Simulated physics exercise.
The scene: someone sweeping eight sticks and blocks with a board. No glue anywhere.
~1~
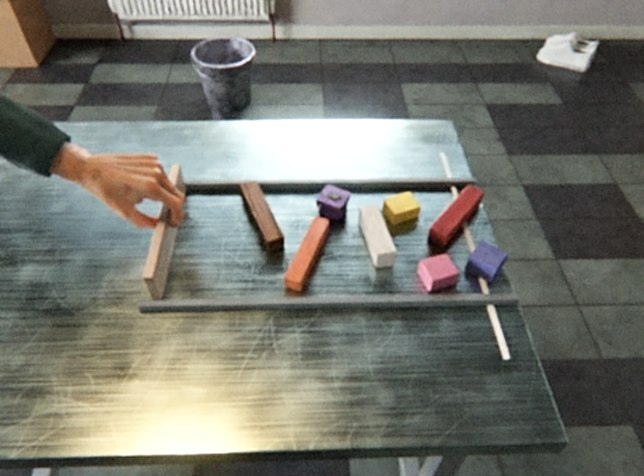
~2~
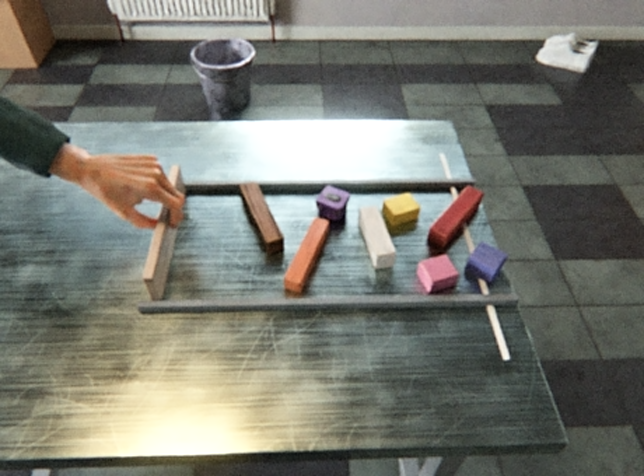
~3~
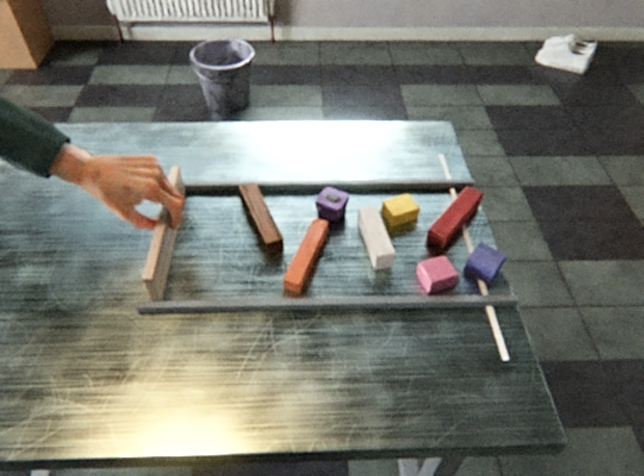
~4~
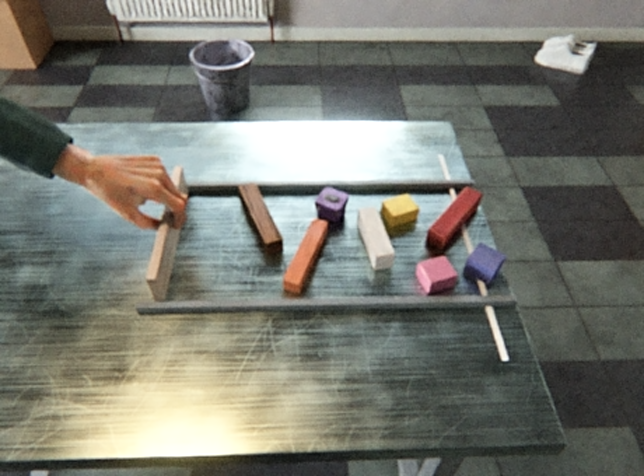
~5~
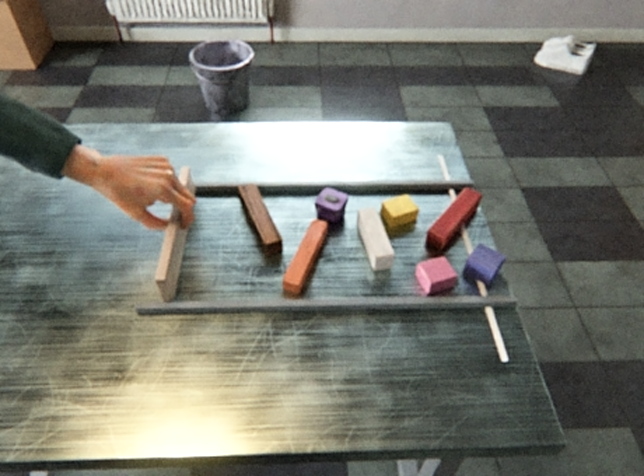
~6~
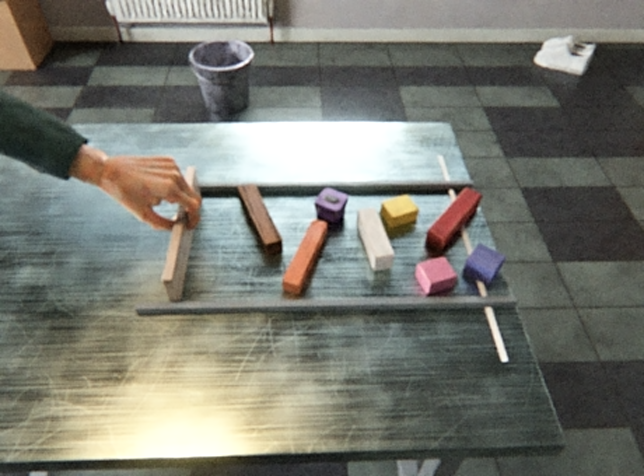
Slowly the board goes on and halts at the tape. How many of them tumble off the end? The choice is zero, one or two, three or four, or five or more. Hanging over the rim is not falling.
Outcome: The number that fall off is five or more.
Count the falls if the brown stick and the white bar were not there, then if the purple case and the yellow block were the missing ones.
First 3, then 4.
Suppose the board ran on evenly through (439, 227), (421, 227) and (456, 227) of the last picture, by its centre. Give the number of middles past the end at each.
In that order 3, 1 and 4.
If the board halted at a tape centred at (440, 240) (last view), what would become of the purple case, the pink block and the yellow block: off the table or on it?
The purple case stays on; the pink block holds on; the yellow block drops off.
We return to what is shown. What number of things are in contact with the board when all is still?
In contact: 2.
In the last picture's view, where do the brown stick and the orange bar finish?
First (471, 215), then (498, 259).
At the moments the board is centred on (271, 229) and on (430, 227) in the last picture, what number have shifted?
The counts are 1 and 8.
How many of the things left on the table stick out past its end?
The number is 1.
A little later, none off yet; blue block at rest near (484, 264); red stick at rest near (454, 218); pink block at rest near (436, 275).
Next, none off yet; blue block at rest near (484, 264); red stick moving near (462, 218); pink block moving near (441, 277).
When it is over, the number that fall off is five or more; down, purple case, white bar, yellow block, pink block, red stick and blue block.
